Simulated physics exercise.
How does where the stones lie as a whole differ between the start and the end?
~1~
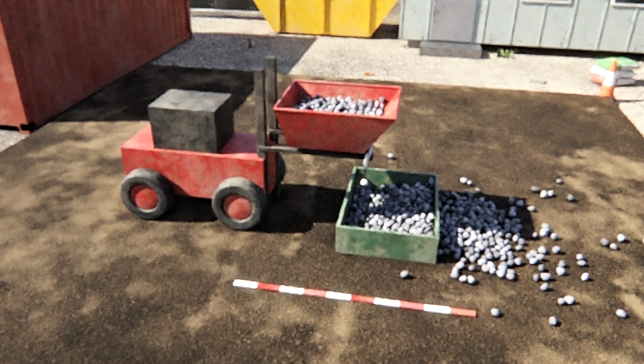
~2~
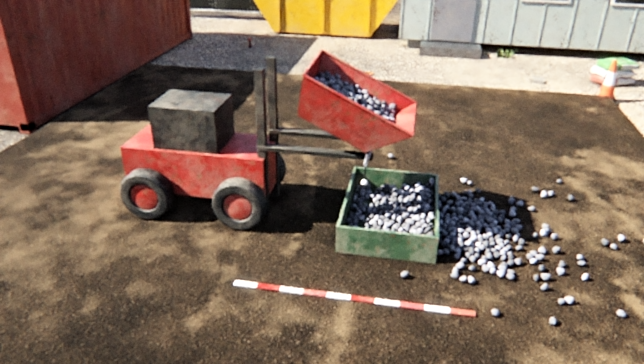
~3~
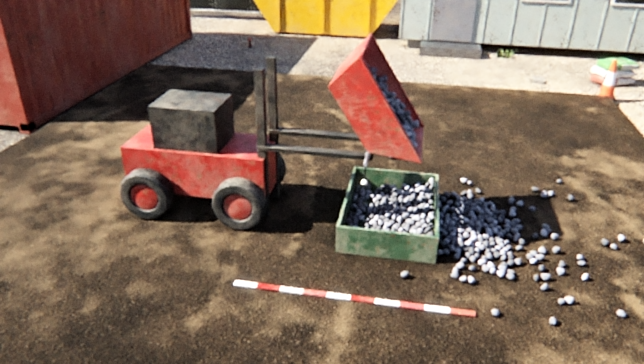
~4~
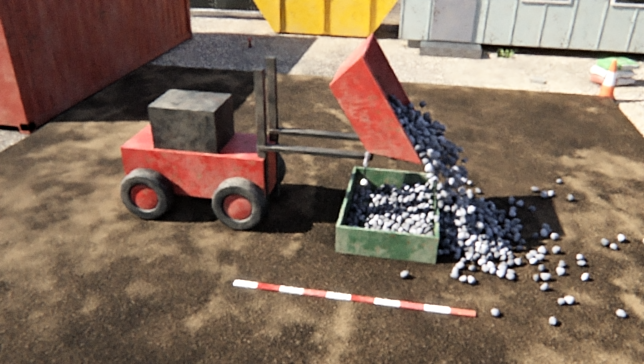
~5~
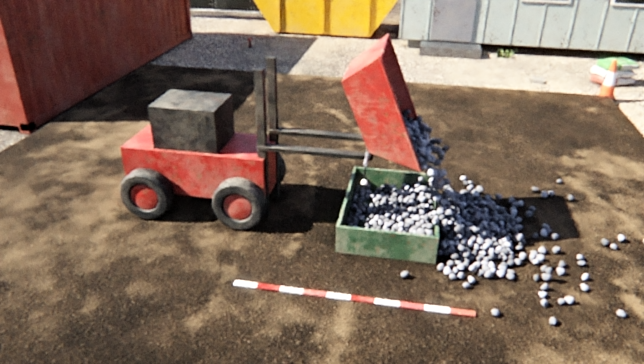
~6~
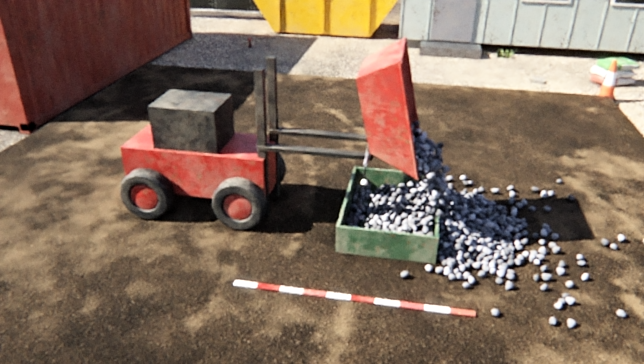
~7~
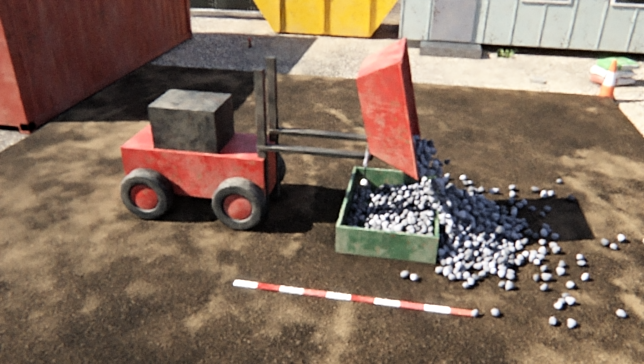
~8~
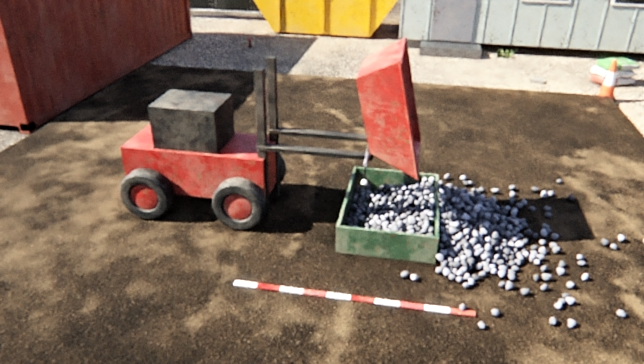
At the start many of the stones are up in the raised skip, with the others in the bin and on the ground to its right. By the end they lie lower and further right as a whole, in the bin and in a larger spill beside it.
